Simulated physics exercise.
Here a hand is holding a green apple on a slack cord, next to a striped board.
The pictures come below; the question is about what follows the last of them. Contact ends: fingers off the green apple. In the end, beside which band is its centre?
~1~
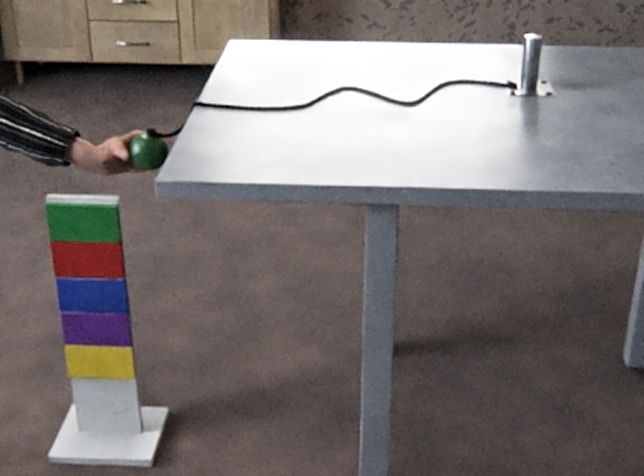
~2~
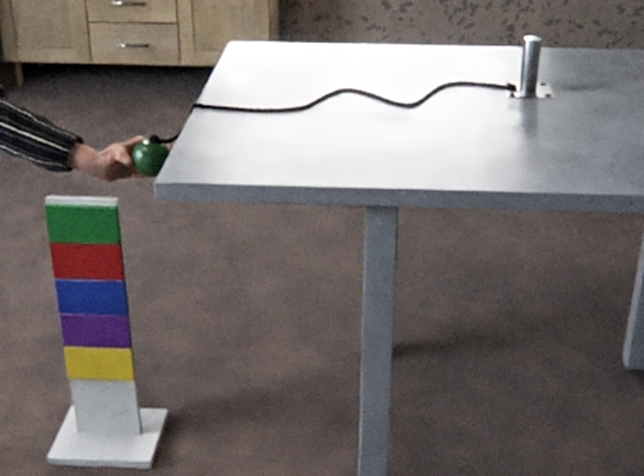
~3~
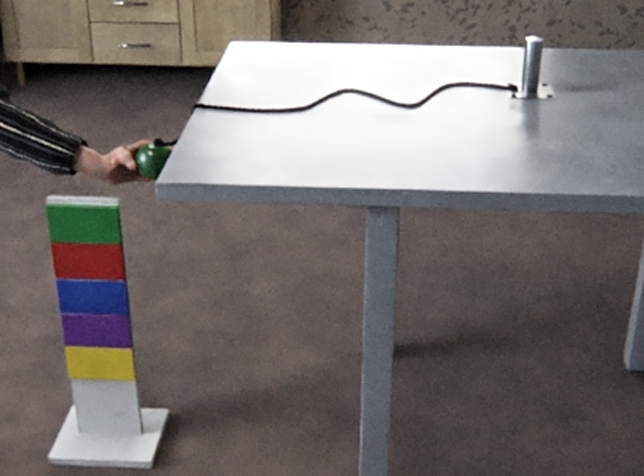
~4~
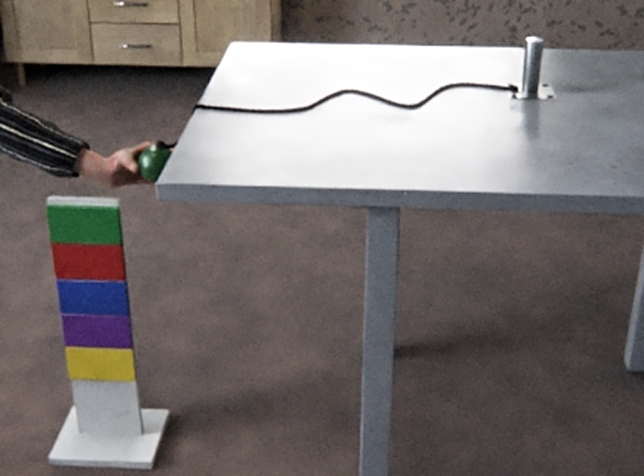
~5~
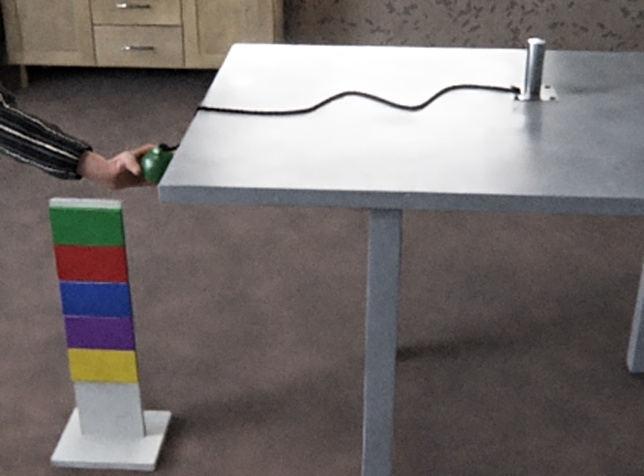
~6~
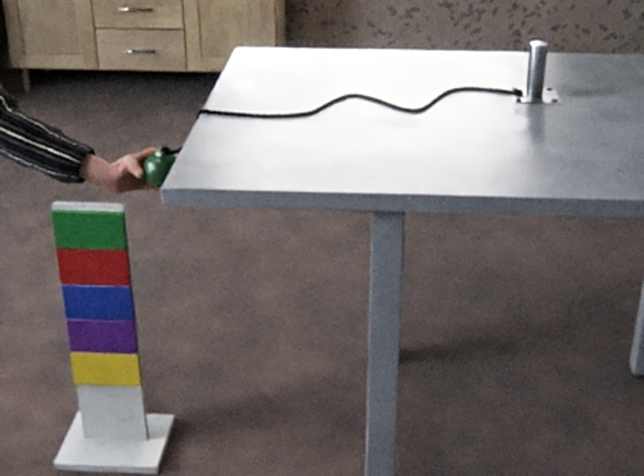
Beside red.
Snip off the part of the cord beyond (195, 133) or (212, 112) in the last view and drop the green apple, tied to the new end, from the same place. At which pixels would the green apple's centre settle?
First try near (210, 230), second near (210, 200).
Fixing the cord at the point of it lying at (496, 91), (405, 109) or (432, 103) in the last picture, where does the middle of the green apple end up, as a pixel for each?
In order: (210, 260), then (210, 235), then (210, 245).
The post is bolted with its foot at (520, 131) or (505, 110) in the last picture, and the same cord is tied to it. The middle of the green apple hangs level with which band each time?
First try: Blue; second try: Blue.
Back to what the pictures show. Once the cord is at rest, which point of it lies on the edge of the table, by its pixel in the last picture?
Roughly (292, 116).
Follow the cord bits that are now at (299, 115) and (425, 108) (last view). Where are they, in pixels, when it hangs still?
In that view they reach (212, 103) and (386, 98).
Soon after, apple near (216, 258); level with red.
After that, apple near (211, 259); level with red.
In the end, apple near (211, 263); level with red. The cord holds its middle at red.
